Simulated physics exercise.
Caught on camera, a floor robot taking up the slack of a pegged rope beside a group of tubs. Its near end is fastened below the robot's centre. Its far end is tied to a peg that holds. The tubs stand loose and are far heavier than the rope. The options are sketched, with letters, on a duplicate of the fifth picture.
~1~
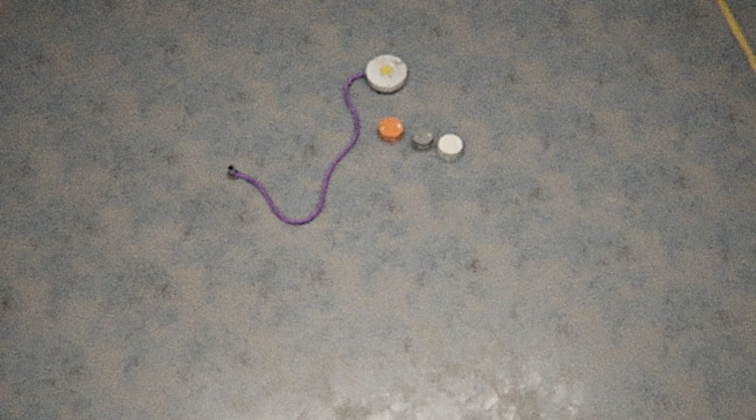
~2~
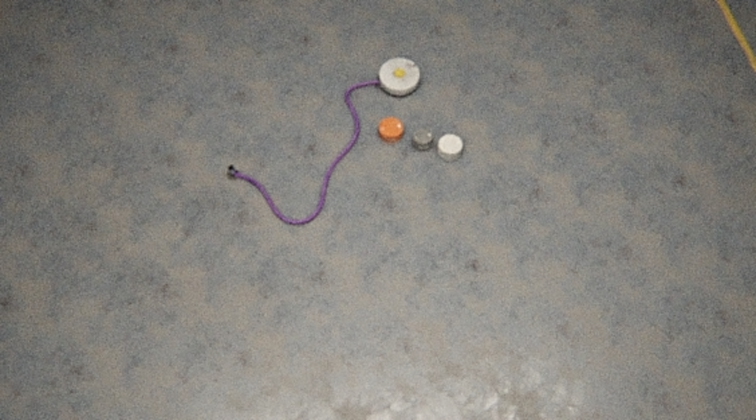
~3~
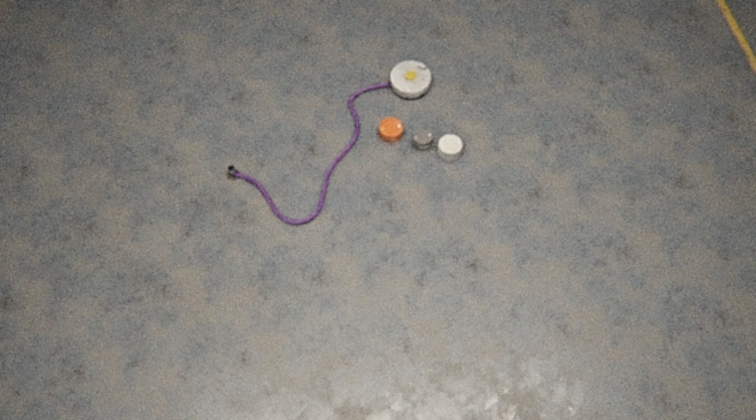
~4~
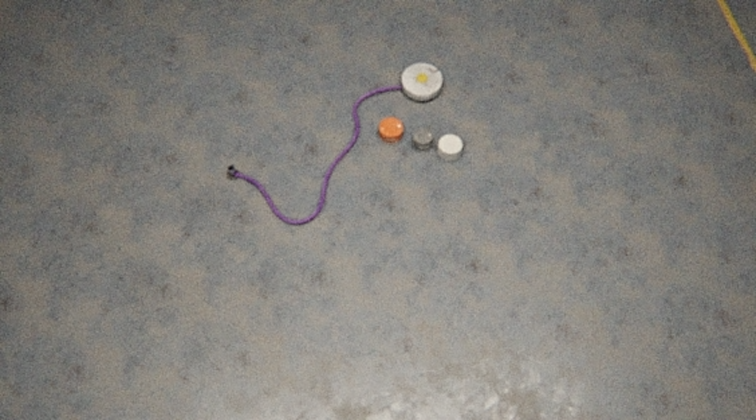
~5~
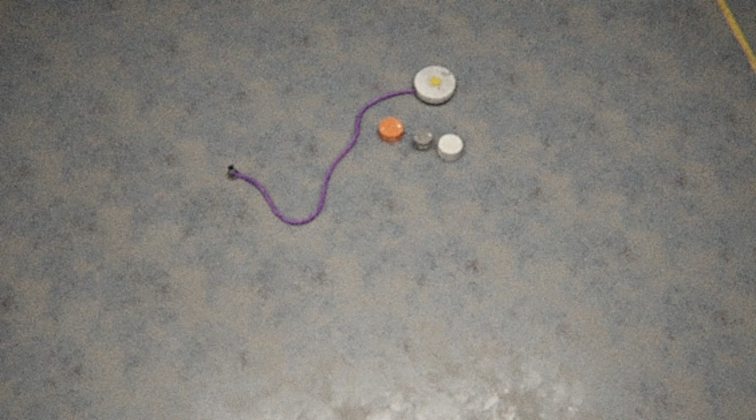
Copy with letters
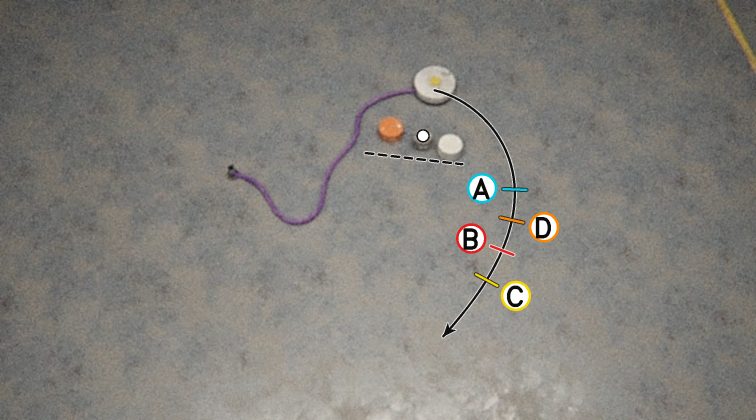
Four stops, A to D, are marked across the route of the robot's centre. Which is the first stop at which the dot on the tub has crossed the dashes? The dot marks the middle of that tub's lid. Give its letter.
The earliest such stop is C.
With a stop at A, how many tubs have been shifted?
The count is none.
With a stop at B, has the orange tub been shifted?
Yes.
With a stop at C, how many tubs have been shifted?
Three.
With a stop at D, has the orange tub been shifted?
By then, yes.
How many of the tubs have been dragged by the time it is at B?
Three.
On the copy, A at (515, 189); B at (502, 250); C at (487, 280); D at (512, 220); the dashed line at (414, 159); the route from (434, 90) via (515, 202) to (443, 336); the white dot at (423, 136).
On C. First, robot (500, 134); grey tub (423, 140).
Then, robot (514, 210); grey tub (423, 140); white tub (445, 155); orange tub (392, 140).
Finally, robot (487, 277); grey tub (410, 171); white tub (424, 186); orange tub (388, 166); the dot on the grey tub is over the dashed line.
By contrast, A leaves the dotted tub short, at (423, 140); B leaves the dotted tub short, at (416, 157); D leaves the dotted tub short, at (422, 143).
